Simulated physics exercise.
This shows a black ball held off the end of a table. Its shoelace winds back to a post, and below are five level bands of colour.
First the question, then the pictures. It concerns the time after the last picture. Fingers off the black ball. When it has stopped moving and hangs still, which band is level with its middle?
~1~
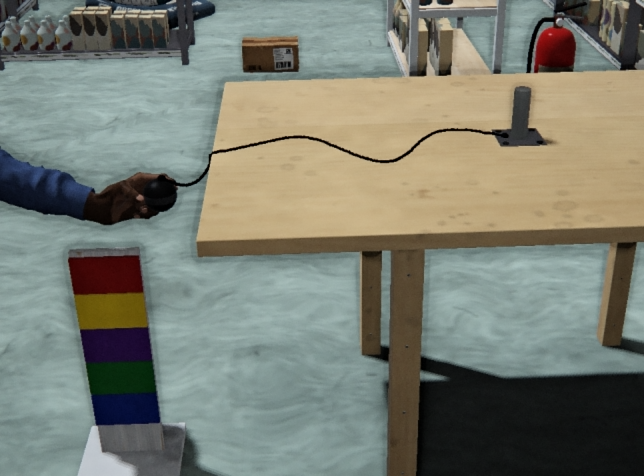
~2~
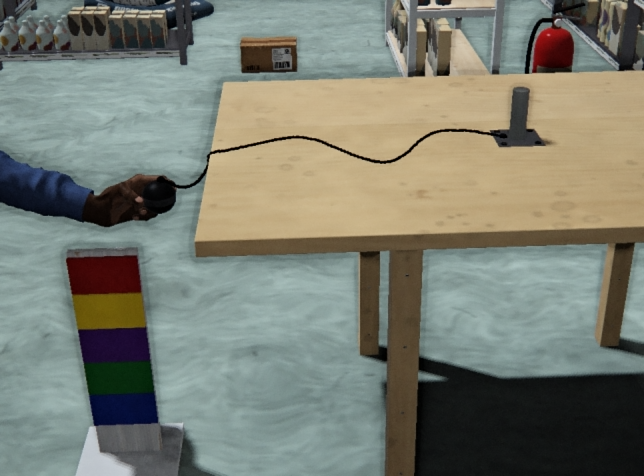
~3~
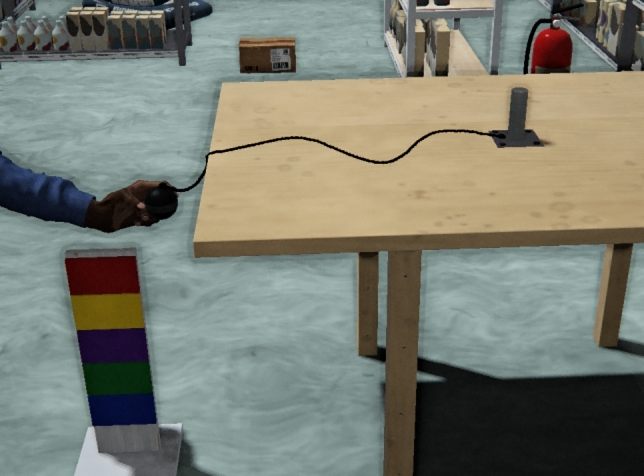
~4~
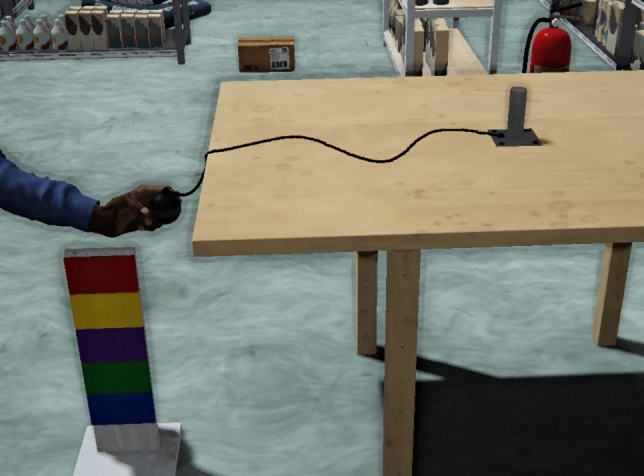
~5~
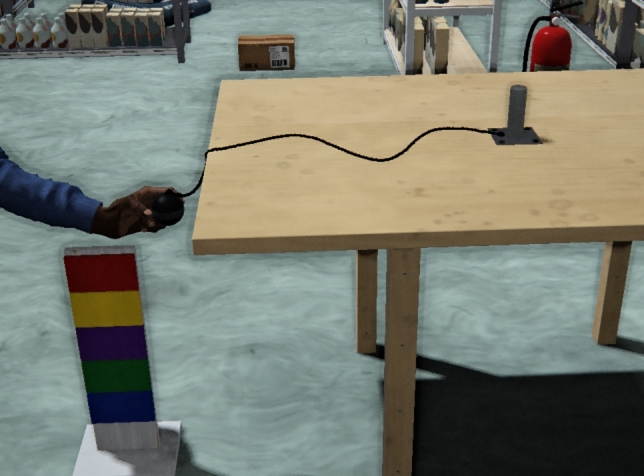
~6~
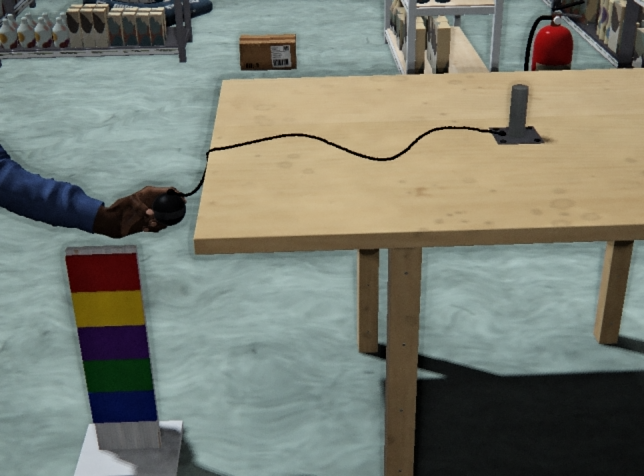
Yellow.
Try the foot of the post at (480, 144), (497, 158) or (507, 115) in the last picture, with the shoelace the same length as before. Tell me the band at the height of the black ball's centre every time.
Result 1: Purple. Result 2: Purple. Result 3: Yellow.
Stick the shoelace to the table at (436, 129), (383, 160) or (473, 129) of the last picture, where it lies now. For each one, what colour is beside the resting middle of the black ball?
For the first place it's yellow, for the second red, and for the third yellow.
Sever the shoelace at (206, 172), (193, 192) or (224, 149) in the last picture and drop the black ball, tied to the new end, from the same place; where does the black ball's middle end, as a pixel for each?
Case by case: Close to (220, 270), (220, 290) and (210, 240).
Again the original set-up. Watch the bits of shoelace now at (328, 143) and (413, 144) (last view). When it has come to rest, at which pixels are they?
They finish at (261, 148) and (385, 141) respectively.
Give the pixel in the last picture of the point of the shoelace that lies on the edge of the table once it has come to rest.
It's the piece you see at (286, 136).
Soon after, ball near (196, 296); level with yellow.
Then, ball near (246, 293); level with yellow.
Further on, ball near (224, 304); level with yellow.
At rest, ball near (212, 305); level with yellow. At yellow.
